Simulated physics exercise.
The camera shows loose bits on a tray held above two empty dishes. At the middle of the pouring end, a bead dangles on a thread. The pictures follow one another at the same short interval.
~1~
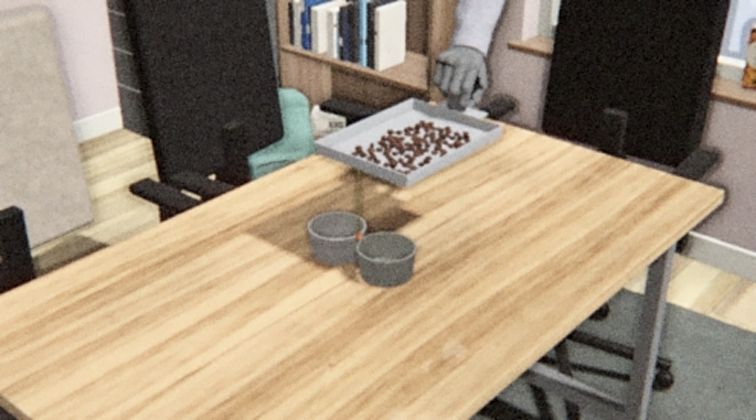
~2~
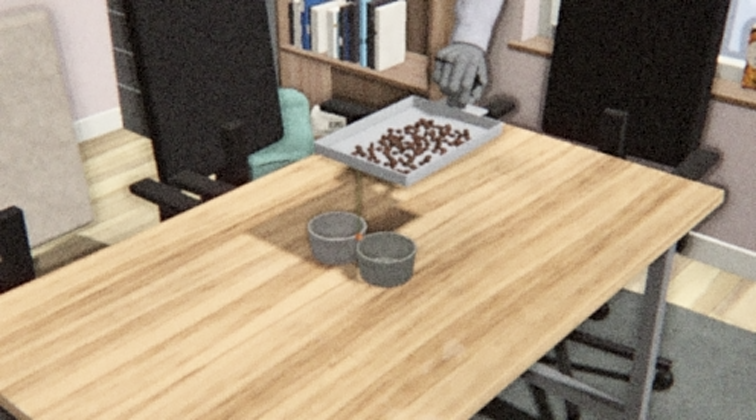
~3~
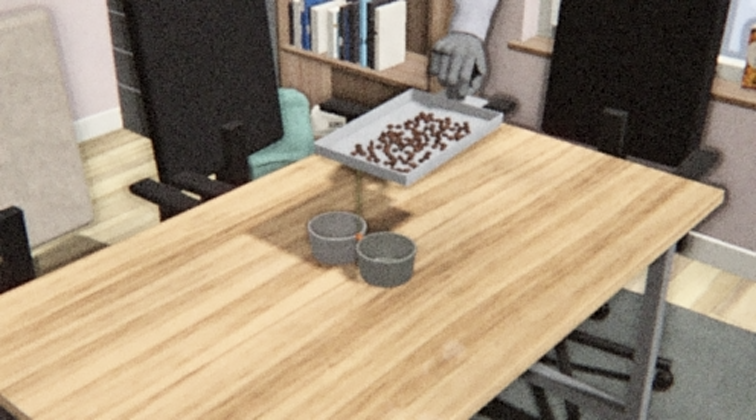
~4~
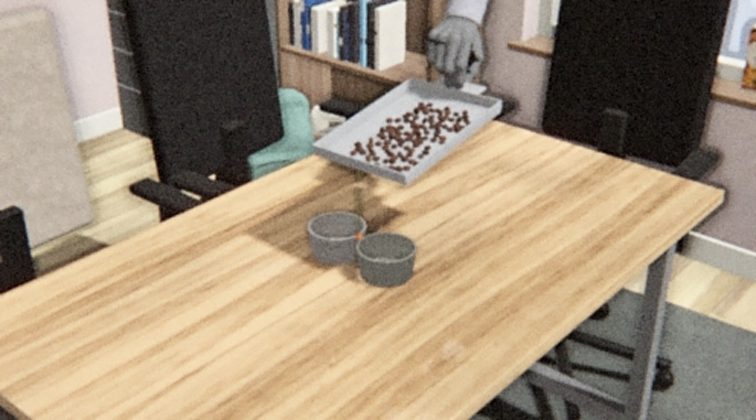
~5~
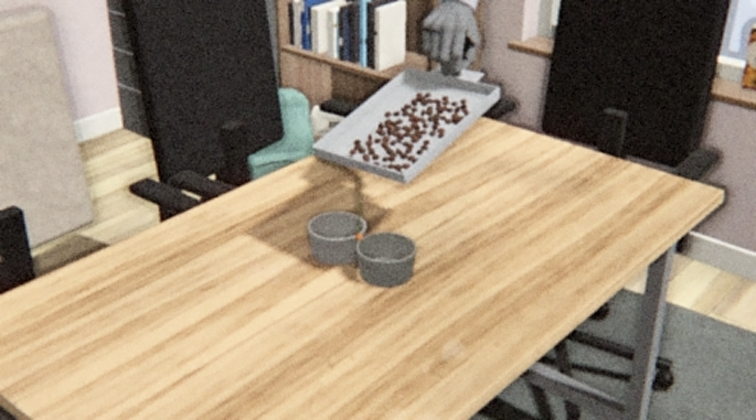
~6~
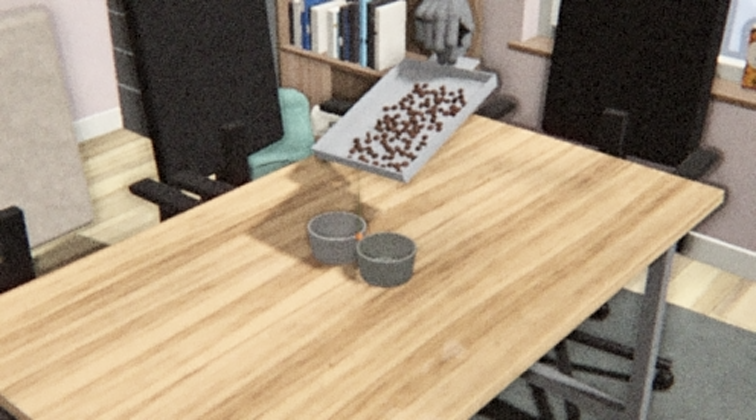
At first, a gloved-looking gray hand holds a nearly level tray of small brown pieces above a wooden table with two empty gray dishes. Then the hand rises steadily, lifting the tray's far end and tilting it toward the dishes, while the pieces remain on the tray and the dishes stay still.
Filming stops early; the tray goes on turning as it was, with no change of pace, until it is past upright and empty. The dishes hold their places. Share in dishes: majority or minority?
Minority.
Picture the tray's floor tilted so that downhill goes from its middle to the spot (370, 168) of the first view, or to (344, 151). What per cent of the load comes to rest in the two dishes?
Respectively 0 % and 70 %.
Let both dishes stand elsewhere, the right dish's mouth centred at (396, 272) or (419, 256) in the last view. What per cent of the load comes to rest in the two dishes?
The first gives 30 %, the second 0 %.
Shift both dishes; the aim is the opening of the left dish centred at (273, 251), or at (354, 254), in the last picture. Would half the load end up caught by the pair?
Result, first place: Not as much as half; second place: Not as much as half.
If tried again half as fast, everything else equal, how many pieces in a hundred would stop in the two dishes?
I'd say 10 percent or thereabouts.
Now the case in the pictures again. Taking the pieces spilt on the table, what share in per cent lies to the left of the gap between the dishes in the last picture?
Left share: Some 100 per cent.
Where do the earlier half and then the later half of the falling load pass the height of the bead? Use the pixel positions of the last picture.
First around (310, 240), afterwards around (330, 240).
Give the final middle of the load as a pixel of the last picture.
Roughly at (304, 280), give or take.
Soon, tray tipped steeply; all on the tray.
A while on, tray tipped past a quarter turn; about half on the tray; about a third outside both; a small part in the air.
Towards the end, tray tipped past a quarter turn; a stray few in the right dish; a small part in the left dish; nearly all outside both; a stray few in the air.
Finally, tray tipped past a quarter turn; a stray few in the right dish; a small part in the left dish; nearly all outside both.
